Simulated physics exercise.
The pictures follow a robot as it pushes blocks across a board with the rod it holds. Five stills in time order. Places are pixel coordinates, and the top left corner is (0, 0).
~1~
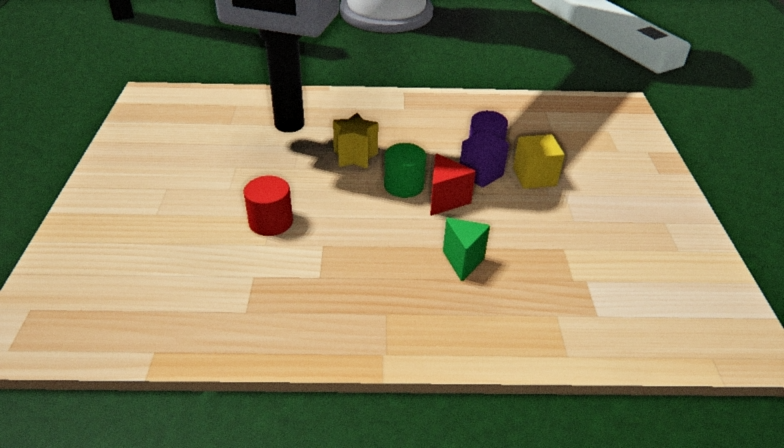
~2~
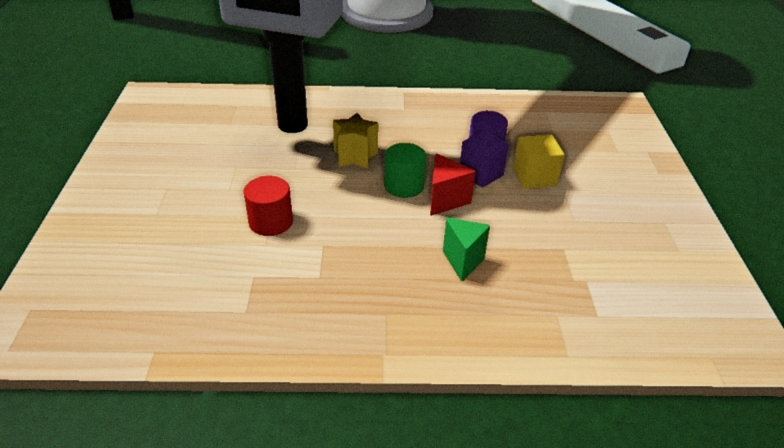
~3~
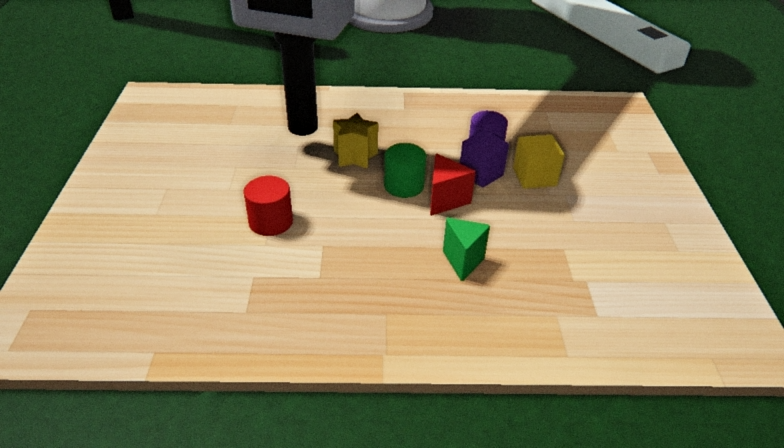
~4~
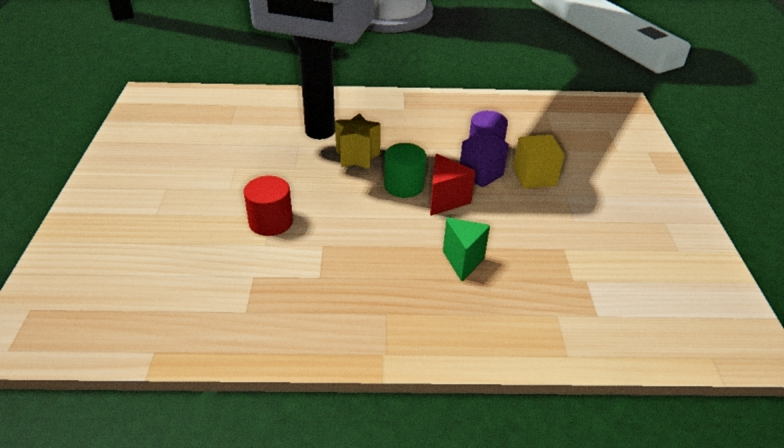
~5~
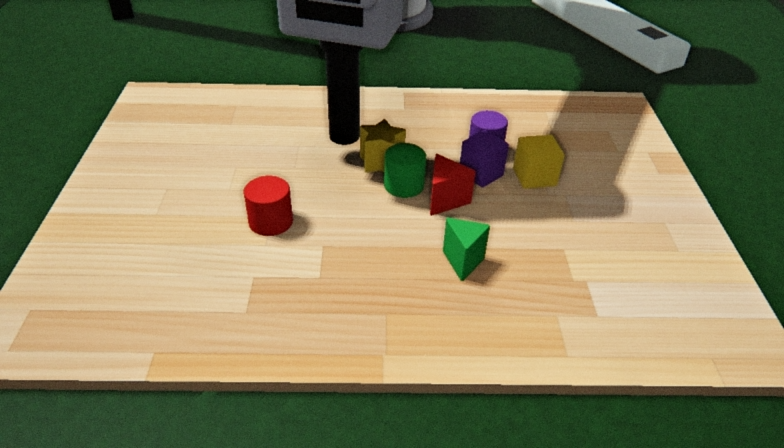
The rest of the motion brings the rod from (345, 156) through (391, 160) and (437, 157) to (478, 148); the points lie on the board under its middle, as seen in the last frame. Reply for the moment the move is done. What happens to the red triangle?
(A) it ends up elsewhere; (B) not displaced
Letter B.
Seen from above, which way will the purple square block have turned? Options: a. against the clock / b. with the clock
b: With the clock.
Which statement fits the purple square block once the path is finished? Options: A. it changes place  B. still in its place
The answer is A.
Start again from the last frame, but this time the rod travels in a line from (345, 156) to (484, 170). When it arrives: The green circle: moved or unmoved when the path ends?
It gets moved.
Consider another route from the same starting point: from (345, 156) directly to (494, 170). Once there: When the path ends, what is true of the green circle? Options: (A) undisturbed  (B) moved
B.
On the path given first. One third of the way, rod (392, 141); yellow star-shaped block (424, 133), turned 25° clockwise.
Two thirds of the way, rod (440, 139); yellow star-shaped block (472, 131), turned 25° clockwise; purple square block (503, 145), turned 25° clockwise; purple circle (500, 118).
At the end, rod (481, 129); yellow star-shaped block (506, 130), turned 60° clockwise; red triangle still; purple square block (522, 150), turned 40° clockwise; purple circle (528, 115).
